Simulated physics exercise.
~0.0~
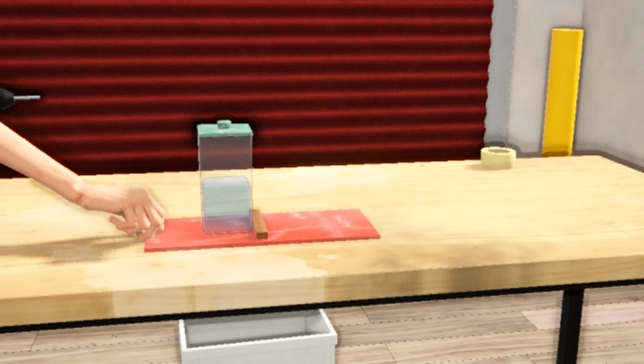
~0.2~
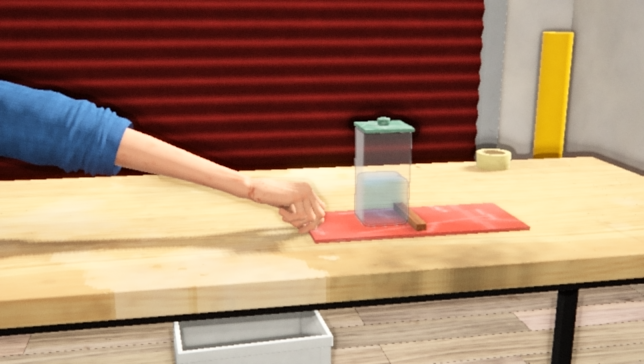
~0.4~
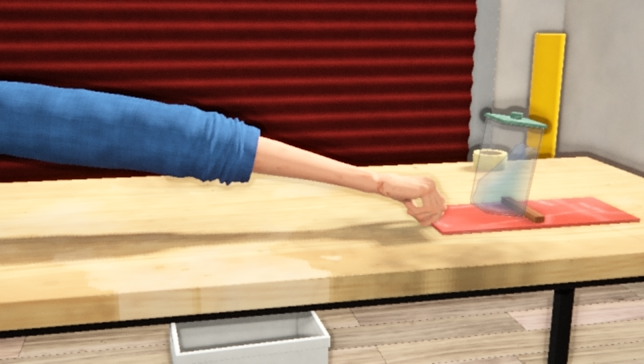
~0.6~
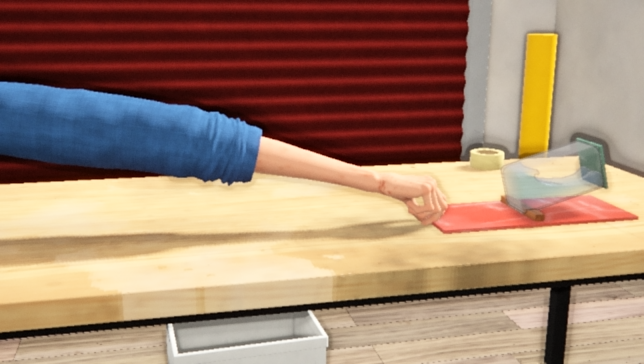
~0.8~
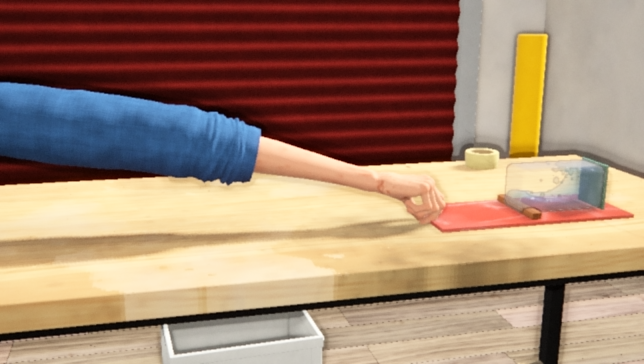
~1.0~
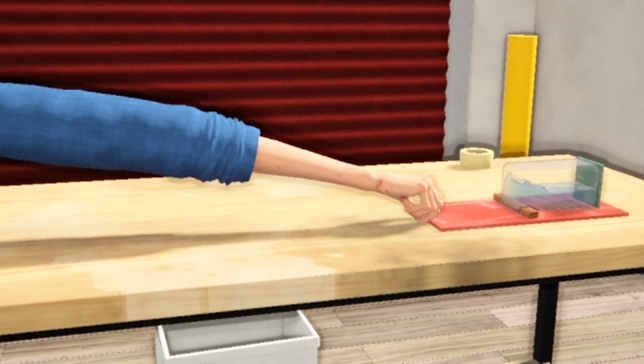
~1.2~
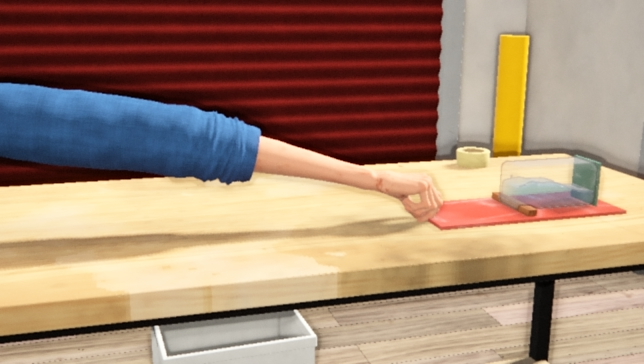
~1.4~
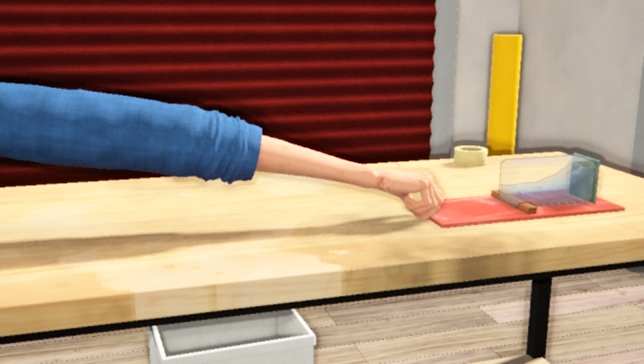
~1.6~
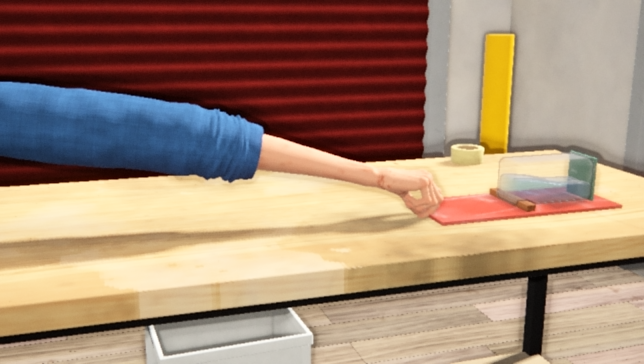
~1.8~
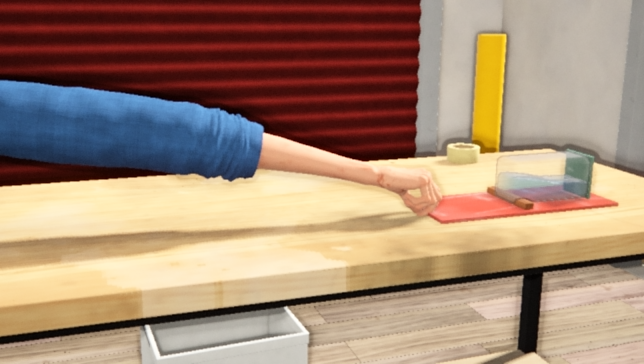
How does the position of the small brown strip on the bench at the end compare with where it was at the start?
At the start the brown strip is a little left of the middle of the view, well away from the roll of tape. By the end it is on the right side of the bench, just in front of the tape.
